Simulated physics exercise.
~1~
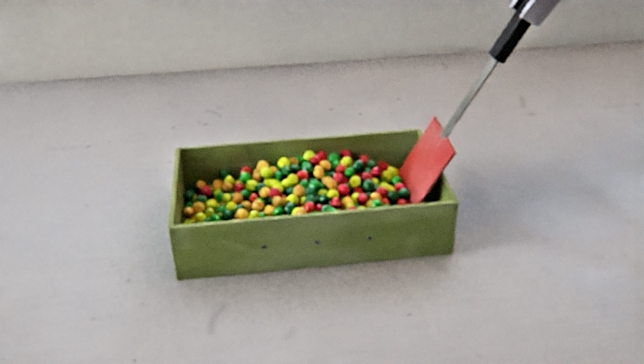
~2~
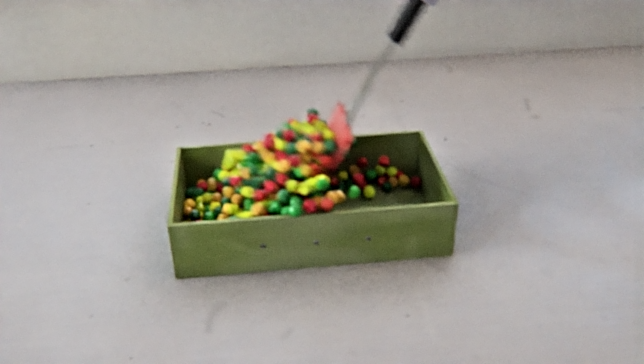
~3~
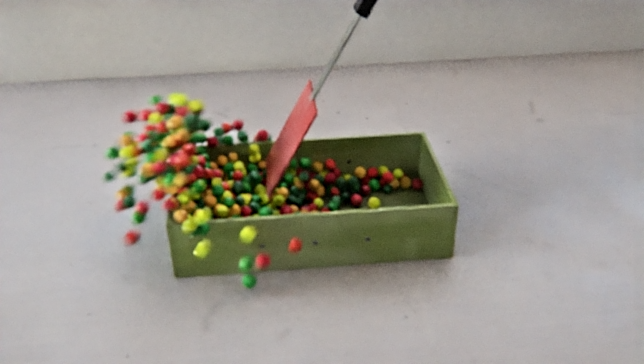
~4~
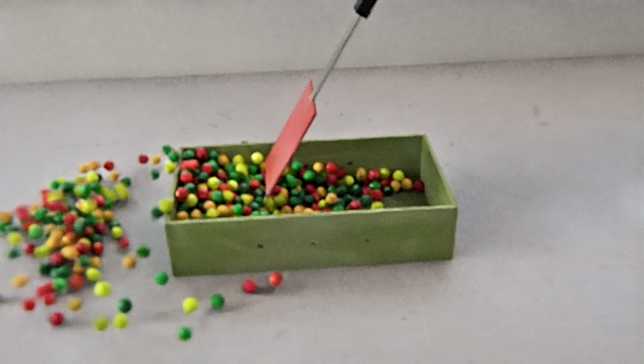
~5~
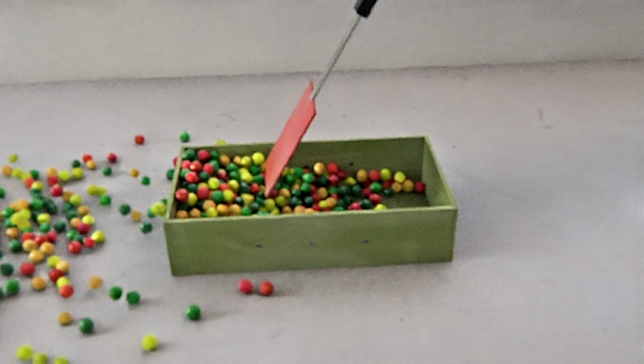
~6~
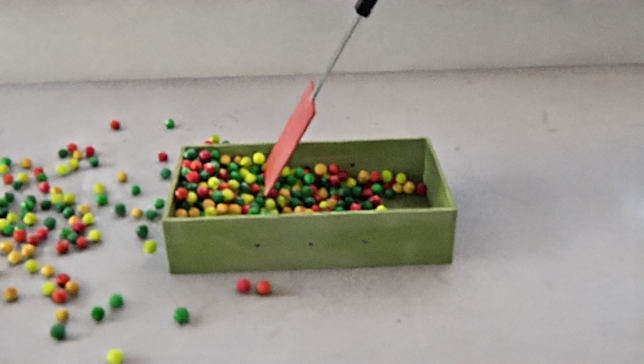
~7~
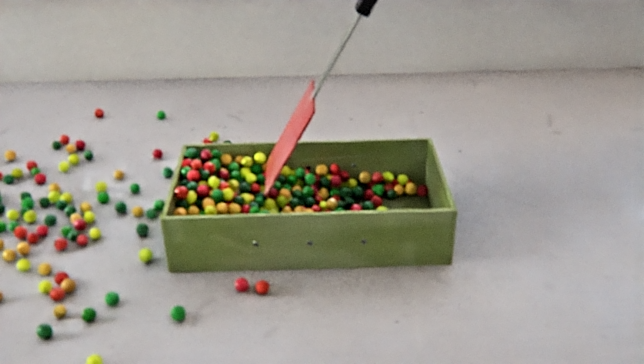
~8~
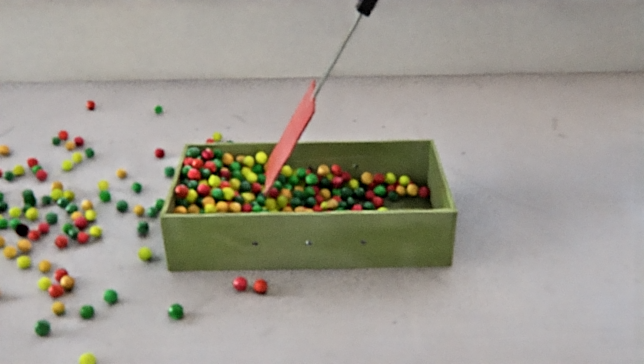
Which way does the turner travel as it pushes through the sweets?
The turner moves to the left, going from the right end of the trough to a little past its middle.
